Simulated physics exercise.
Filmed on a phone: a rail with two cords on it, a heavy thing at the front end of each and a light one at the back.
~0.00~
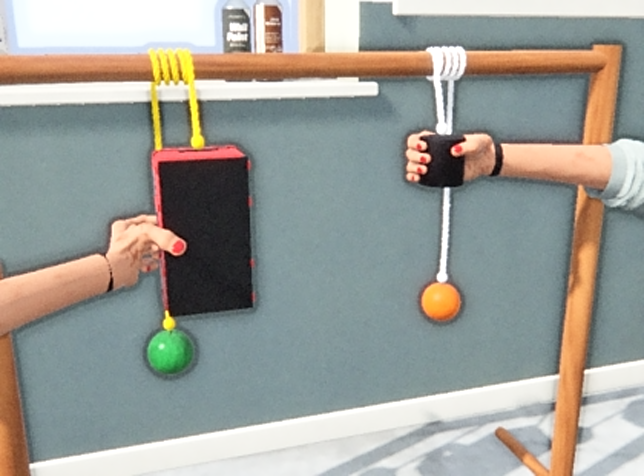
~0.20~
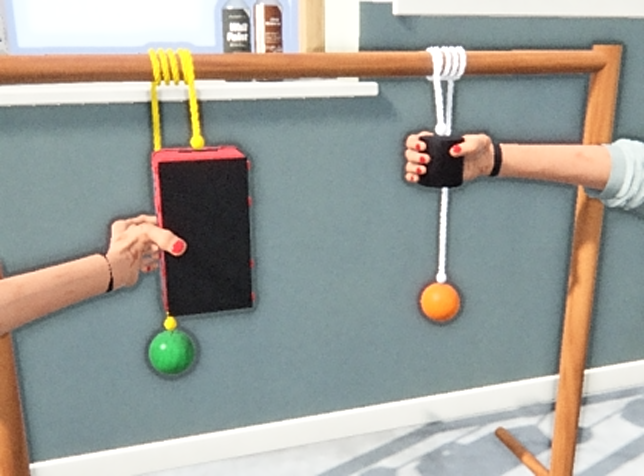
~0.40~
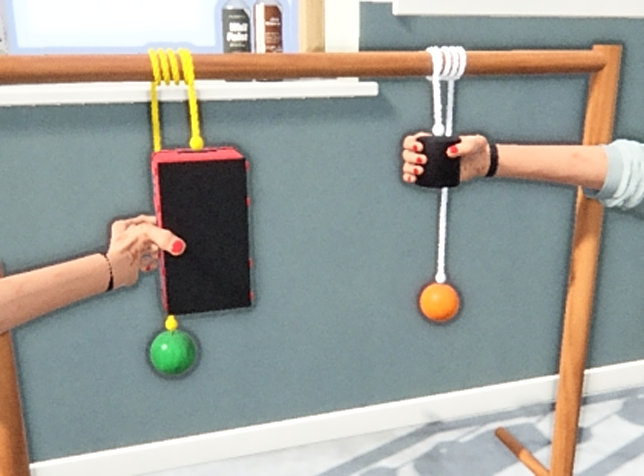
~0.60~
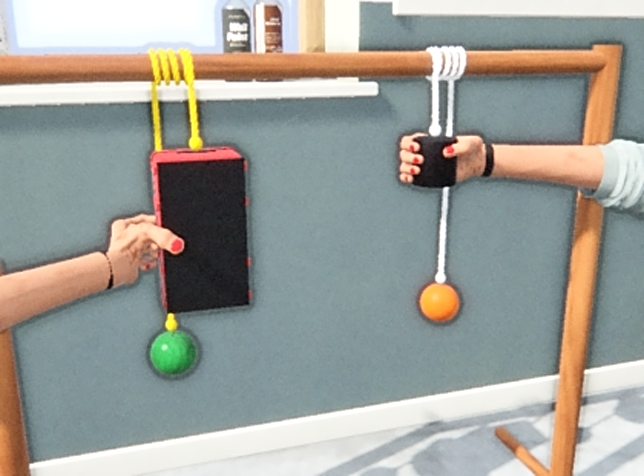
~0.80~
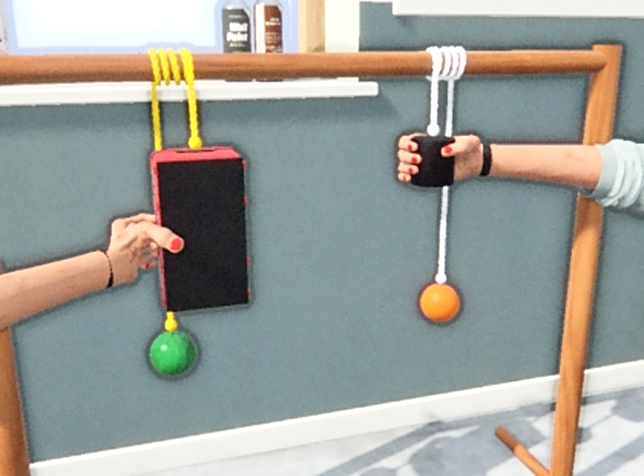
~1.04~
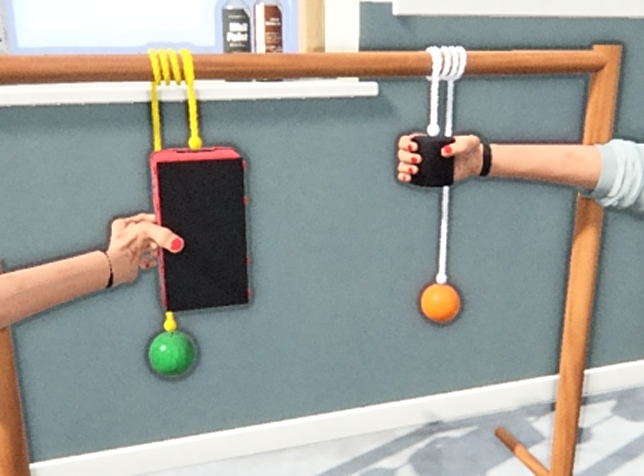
Hand at right shifting a small black object slightly left on a white cord, while another hand holds a red-edged case.
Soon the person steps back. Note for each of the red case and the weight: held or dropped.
Result: The red case held; the weight held.
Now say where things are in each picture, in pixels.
Red case (203, 230); weight (442, 160); left apple (171, 352); right orange (441, 302), in the first picture.
Red case (203, 230); weight (441, 161), in the second picture.
Red case (202, 229); weight (438, 161), in the third picture.
Red case (201, 229); weight (435, 161), in the fourth picture.
Red case (200, 228); weight (432, 161), in the fifth picture.
Red case (200, 228); weight (432, 161); left cord wound several times round the rail; right cord wound several times round the rail, in the sixth picture.
After 1.38 s, red case off the floor near (198, 185); weight off the floor near (438, 135).
After 1.80 s, red case off the floor near (199, 216); weight off the floor near (440, 144).
In the end, red case off the floor near (198, 217); weight off the floor near (437, 146). The red case stays hanging and the weight is held.
